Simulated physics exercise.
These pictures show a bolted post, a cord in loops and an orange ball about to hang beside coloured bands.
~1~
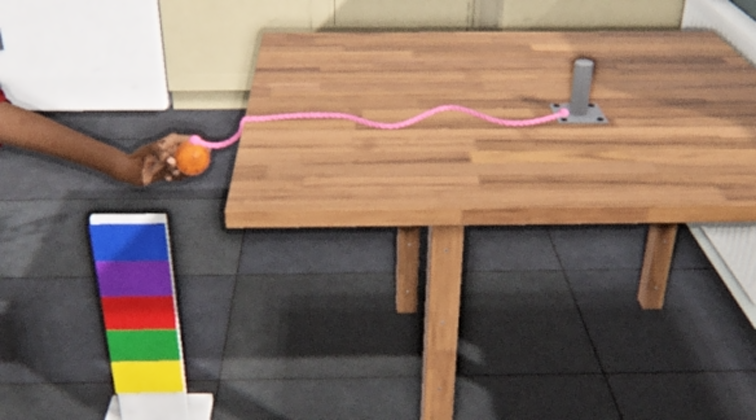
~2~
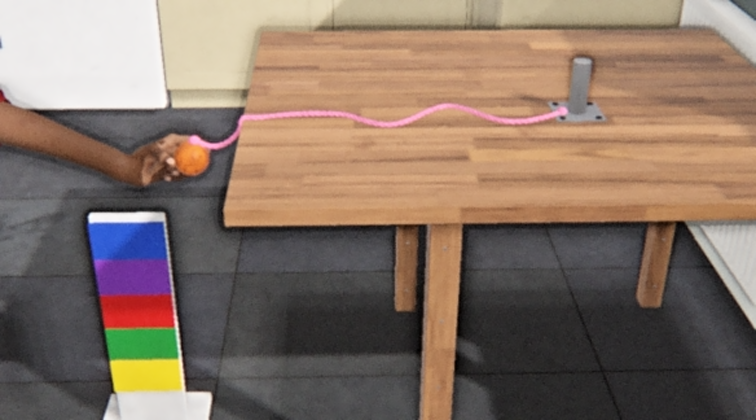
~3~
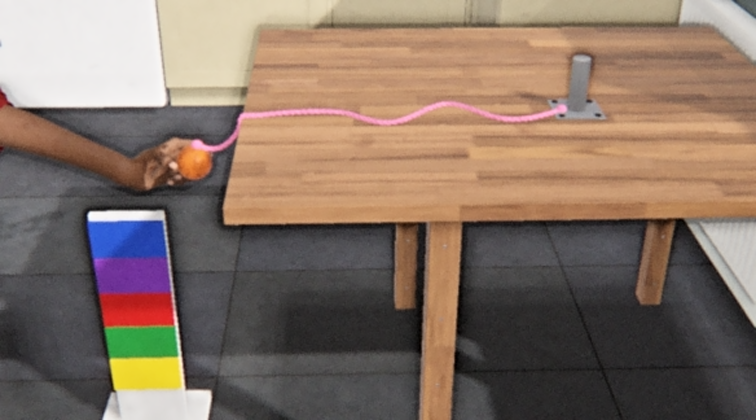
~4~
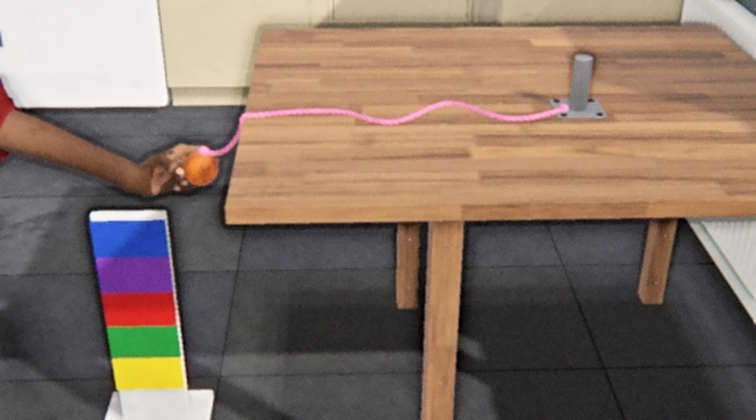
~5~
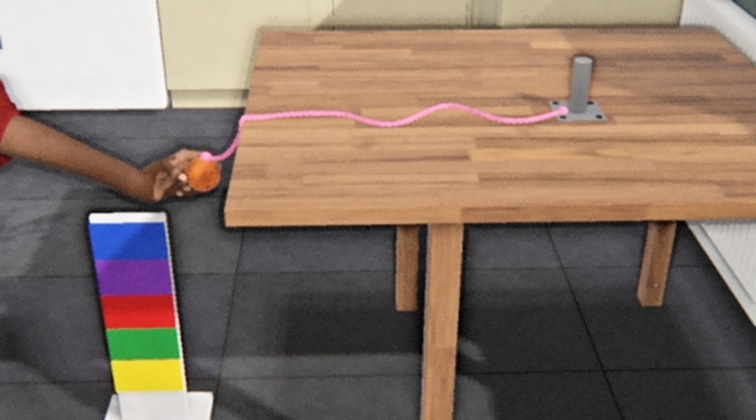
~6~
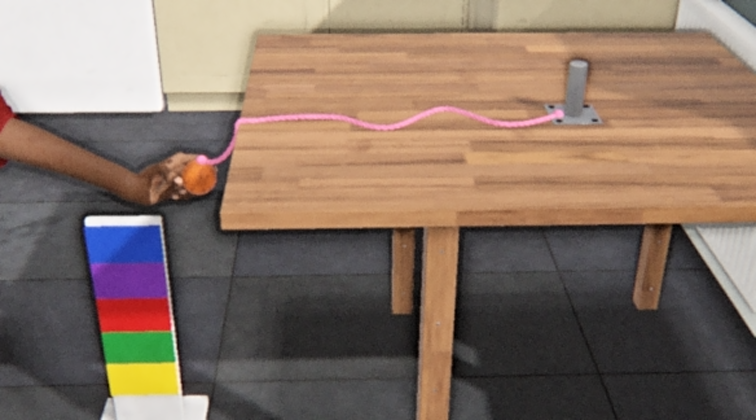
A hand holding an orange ball on a pink cord starts just off the left edge of a wooden table, above a stand of coloured bands. It shifts slightly down and to the right, then stays nearly still, while the cord lies in loose waves across the tabletop to a grey post.
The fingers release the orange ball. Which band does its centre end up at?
Blue.
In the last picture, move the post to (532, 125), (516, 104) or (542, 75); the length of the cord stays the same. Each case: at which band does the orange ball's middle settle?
In that order: Purple; purple; blue.
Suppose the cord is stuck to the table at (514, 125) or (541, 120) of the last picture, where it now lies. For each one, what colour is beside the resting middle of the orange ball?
Note: Try 1 blue; try 2 blue.
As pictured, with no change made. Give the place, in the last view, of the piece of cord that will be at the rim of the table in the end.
The one at (283, 118).
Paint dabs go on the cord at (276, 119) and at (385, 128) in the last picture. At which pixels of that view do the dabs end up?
The first moves to (238, 136), the second to (346, 120).
Soon after, ball near (254, 242); level with blue.
Then, ball near (231, 241); level with blue.
At rest, ball near (248, 242); level with blue. Its centre hangs level with the blue band.
